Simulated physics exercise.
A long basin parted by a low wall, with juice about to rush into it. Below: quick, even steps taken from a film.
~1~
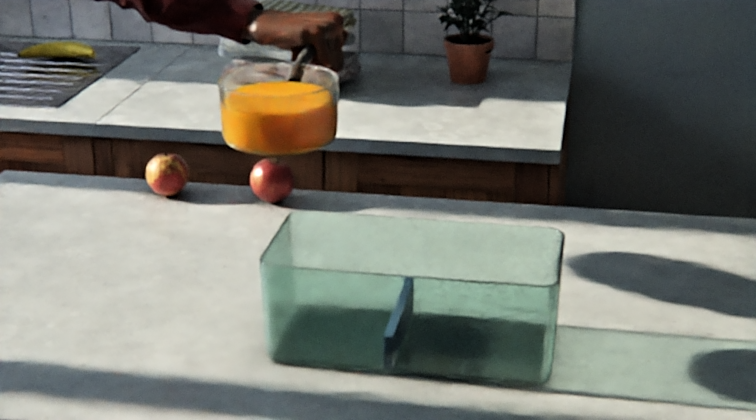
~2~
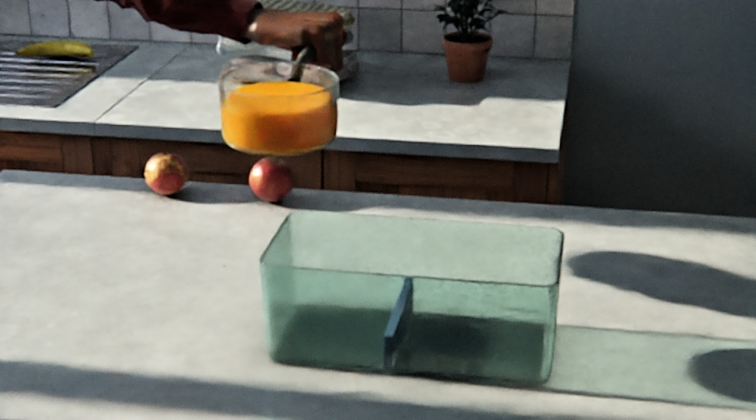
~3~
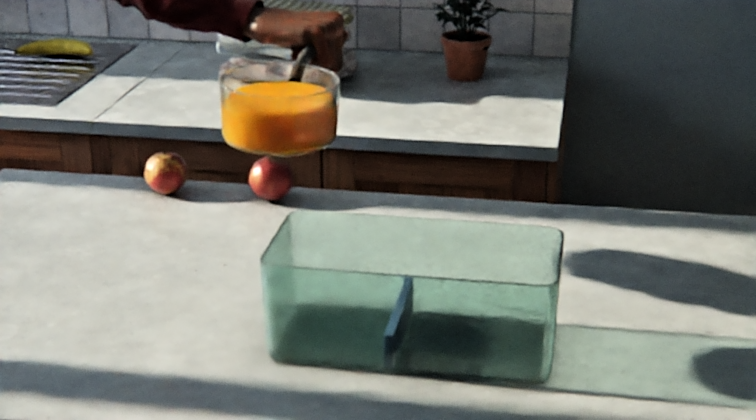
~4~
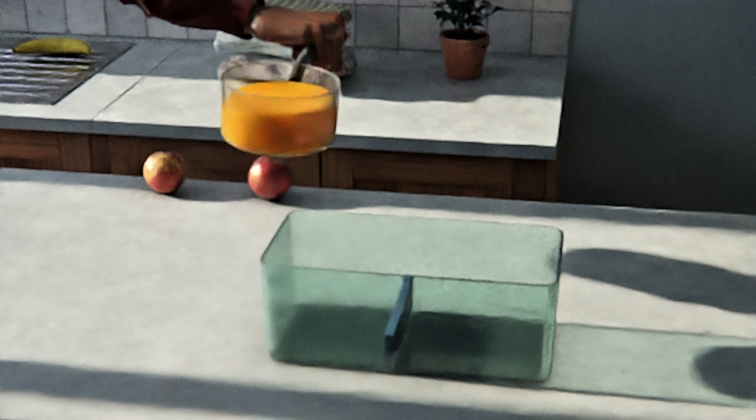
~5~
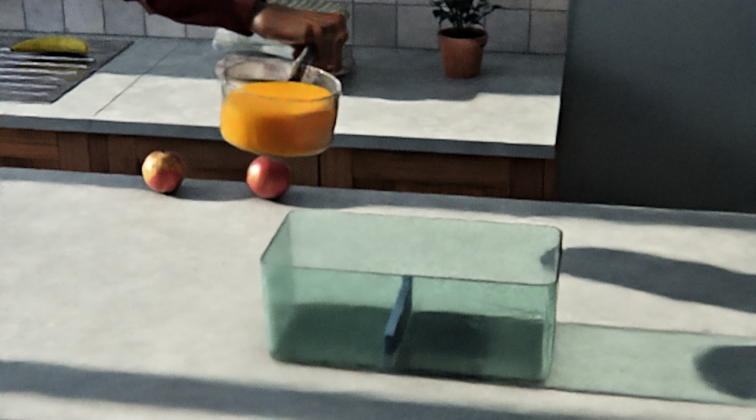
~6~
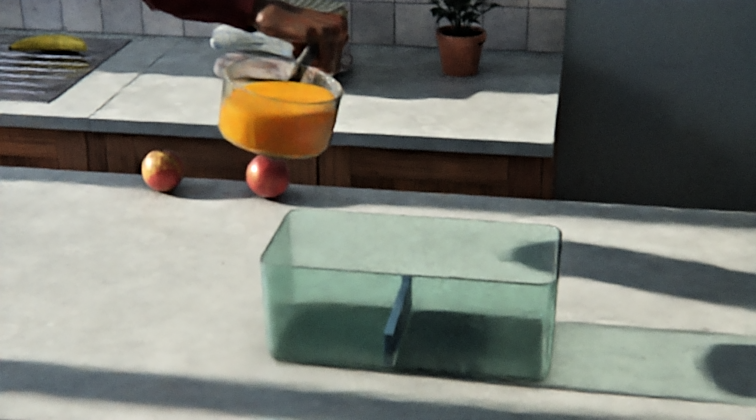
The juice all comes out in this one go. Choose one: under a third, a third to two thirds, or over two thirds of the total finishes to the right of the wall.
A third to two thirds finishes to the right of the wall.
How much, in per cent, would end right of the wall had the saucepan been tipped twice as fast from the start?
I'd estimate about 30 percent ends up there.
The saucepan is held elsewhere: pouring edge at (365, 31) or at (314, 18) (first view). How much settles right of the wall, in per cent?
80 %, 40 %.
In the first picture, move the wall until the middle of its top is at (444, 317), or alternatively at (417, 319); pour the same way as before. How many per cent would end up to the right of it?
Note - case one near 10 %, case two near 25 %.
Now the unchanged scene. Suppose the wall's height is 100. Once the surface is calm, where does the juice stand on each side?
The left comes to 30 % and the right to 20 %.
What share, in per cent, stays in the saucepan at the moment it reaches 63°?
65 per cent, roughly.
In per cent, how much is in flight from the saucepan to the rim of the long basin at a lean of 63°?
I'd put it at roughly 30 percent of it.
A moment on, the saucepan is tipped part way and 63 per cent is still to pour, 5 is left of the wall and 1 right of it.
Next, the saucepan is tipped on its side and 13 per cent is still to pour, 27 is left of the wall and 47 right of it.
Then the saucepan is tipped right over and 1 per cent is still to pour, 49 is left of the wall and 48 right of it.
Later the saucepan is tipped right over and 0 per cent is still to pour, 51 is left of the wall and 49 right of it.
Finally, 51 per cent lies left of the wall, 49 right of it and 1 outside.
